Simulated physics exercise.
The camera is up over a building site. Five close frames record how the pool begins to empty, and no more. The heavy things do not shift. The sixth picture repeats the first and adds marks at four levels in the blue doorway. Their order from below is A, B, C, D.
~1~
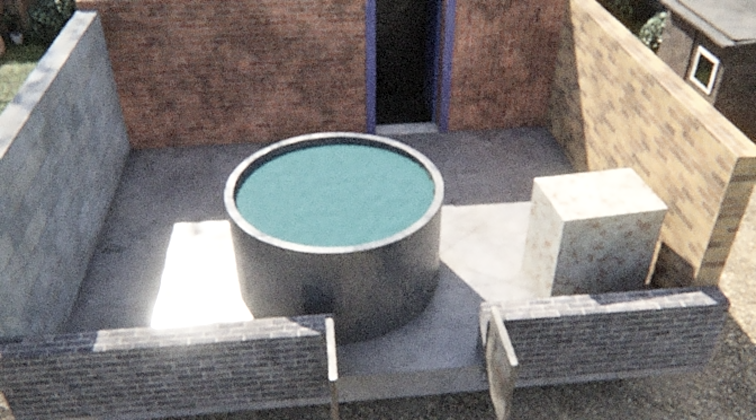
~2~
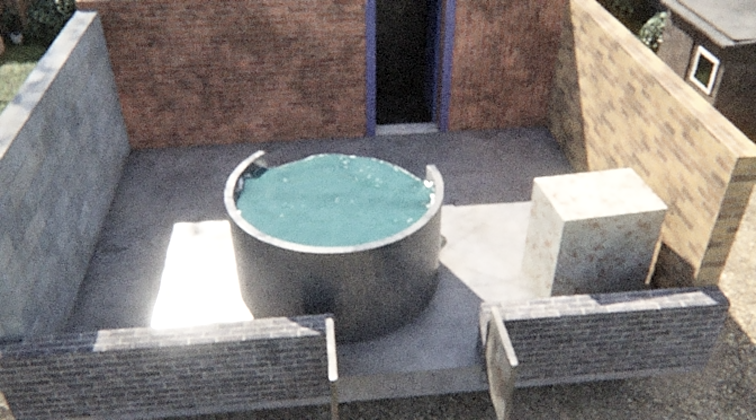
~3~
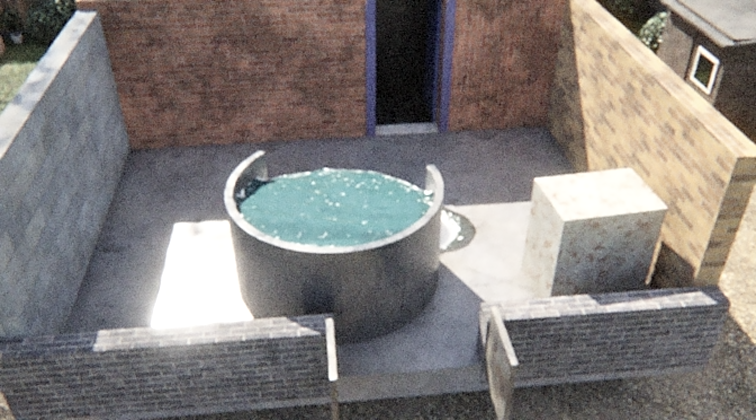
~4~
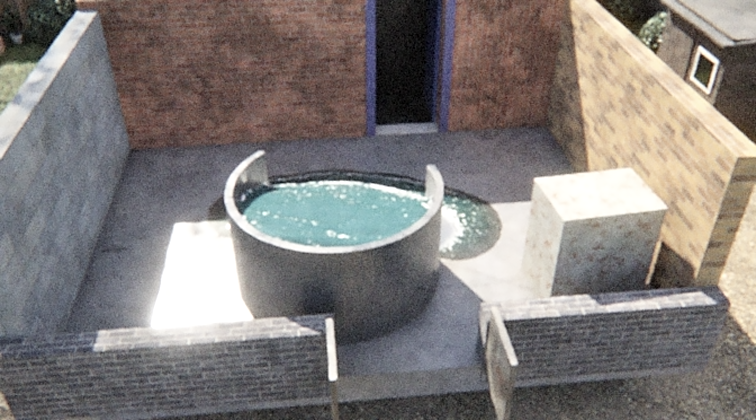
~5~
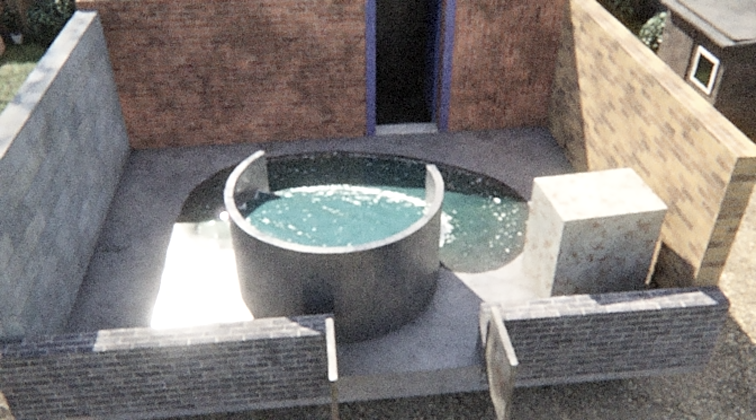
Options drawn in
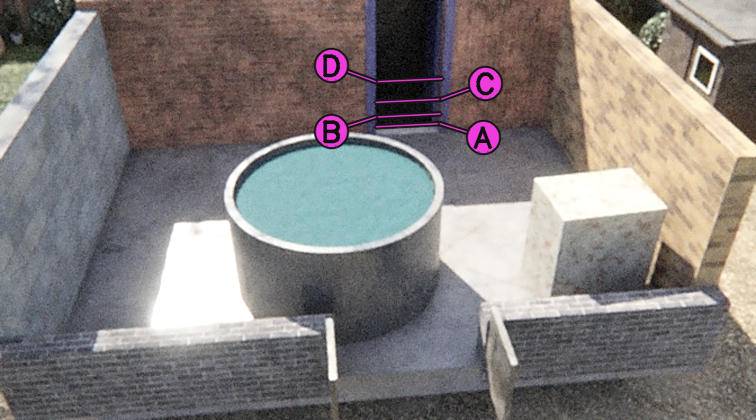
To begin with, teal water lies still in a round, dark-walled pool inside a brick-walled yard with a blue-framed doorway. The pool's back section disappears, and the water ripples and sinks lower, emerging at the right, then spreading across the ground behind and to both sides, reaching the pale block.
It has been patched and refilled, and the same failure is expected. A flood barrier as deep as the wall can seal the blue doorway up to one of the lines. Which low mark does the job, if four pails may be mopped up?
That is line C.
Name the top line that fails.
The answer is B.
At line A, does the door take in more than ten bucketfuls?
Yes, clearly.
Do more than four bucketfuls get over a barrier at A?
Yes, that goes wrong.
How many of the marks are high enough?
Two of them.
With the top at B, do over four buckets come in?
Yes, it does.
On the marked copy, A at (408, 125); B at (408, 115); C at (408, 100); D at (409, 80); from the bottom up A, B, C, D.
For line A, dozens of bucketfuls pour in.
For line B, about 11 bucketfuls get in.
For line C, a splash gets over, under a bucket.
For line D, nothing gets over.
